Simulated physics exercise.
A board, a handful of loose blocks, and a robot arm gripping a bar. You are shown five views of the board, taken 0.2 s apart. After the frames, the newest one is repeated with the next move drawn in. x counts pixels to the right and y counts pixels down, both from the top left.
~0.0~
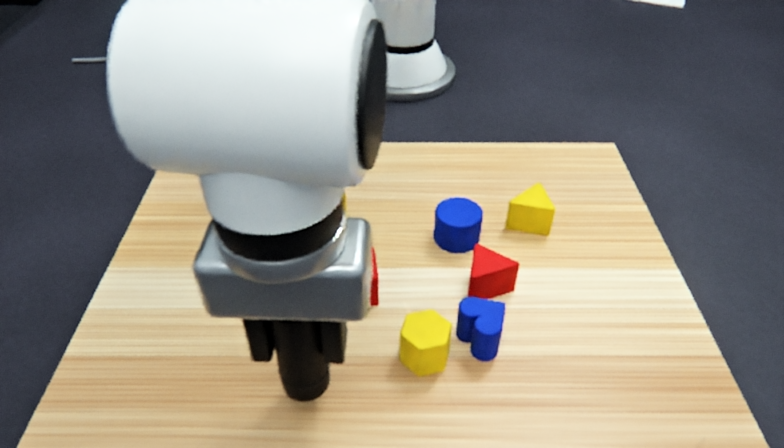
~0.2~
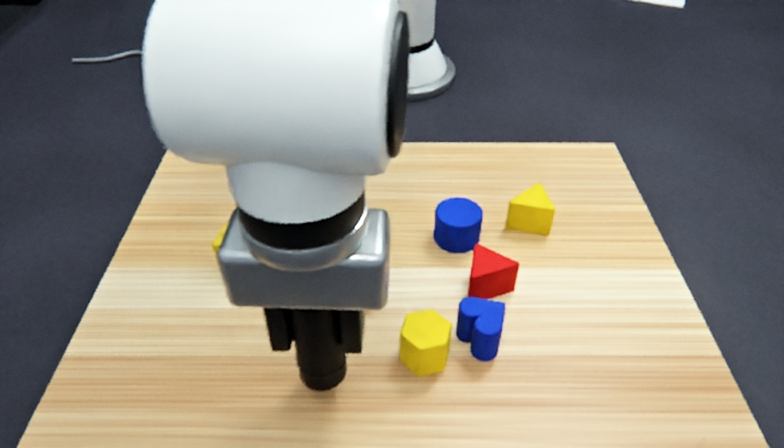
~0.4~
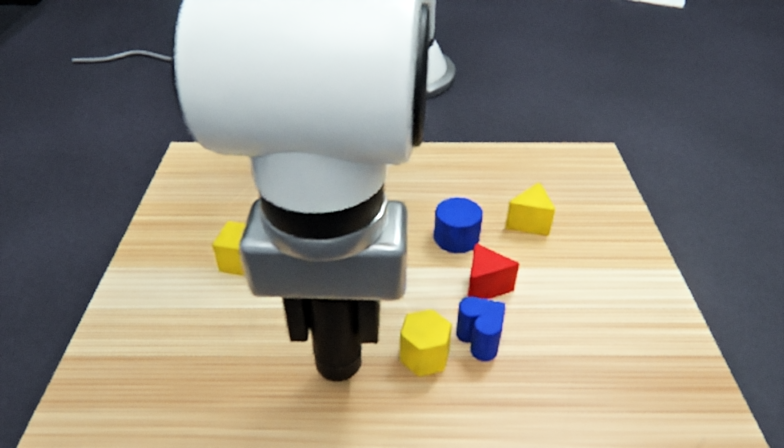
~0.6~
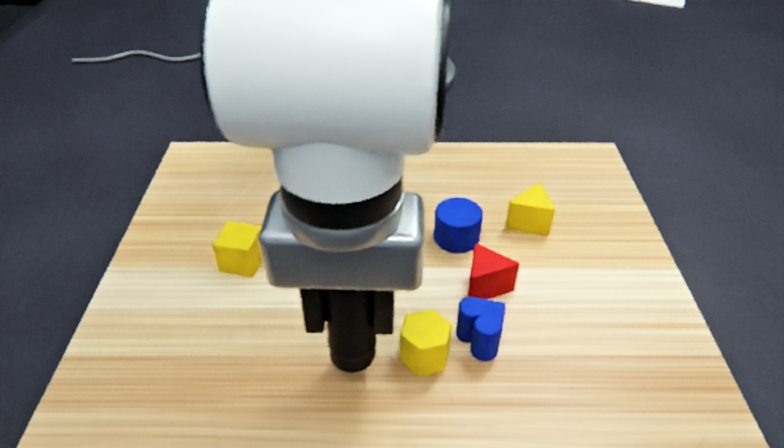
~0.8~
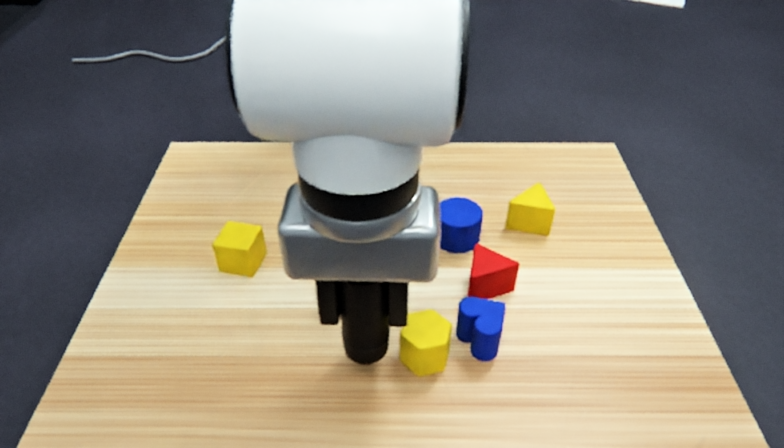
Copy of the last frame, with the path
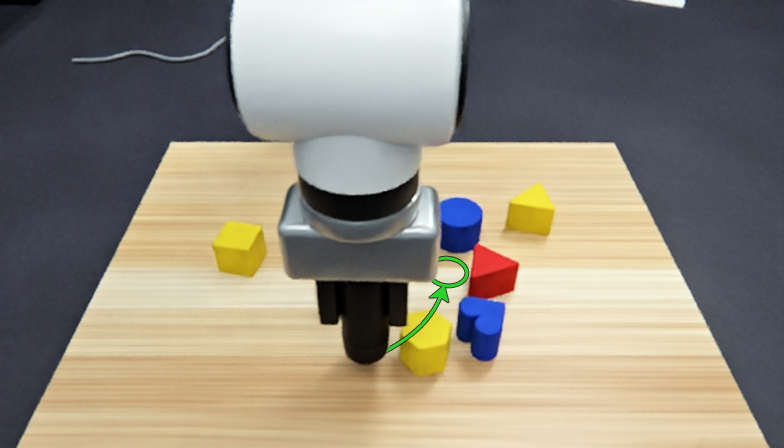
A robot arm gripping a dark bar moves right toward a yellow hexagon block.
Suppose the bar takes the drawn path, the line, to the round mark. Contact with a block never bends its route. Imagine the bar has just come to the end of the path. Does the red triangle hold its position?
It seems so.
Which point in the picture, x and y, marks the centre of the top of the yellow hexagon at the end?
It ends at (456, 326).
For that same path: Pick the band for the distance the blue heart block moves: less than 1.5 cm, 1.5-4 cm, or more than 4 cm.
The under 1.5 cm band.
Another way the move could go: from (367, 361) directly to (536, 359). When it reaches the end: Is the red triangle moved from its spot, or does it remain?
Undisturbed, or as good as.
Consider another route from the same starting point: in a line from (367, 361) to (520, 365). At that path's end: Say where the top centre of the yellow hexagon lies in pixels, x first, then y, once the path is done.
I'd guess (549, 308).
Path on the board, from (367, 361) via (409, 336) and (437, 305), ending at (448, 272).
What follows on the original path. One third of the way, bar at (411, 322); yellow hexagon at (453, 326); blue heart block at (490, 312).
Two thirds of the way, bar at (438, 290); yellow hexagon at (456, 326), turned 15° clockwise; blue heart block at (494, 311).
At the end, bar at (449, 258); yellow hexagon at (456, 326), turned 15° clockwise; blue heart block at (494, 311); red triangle in place.
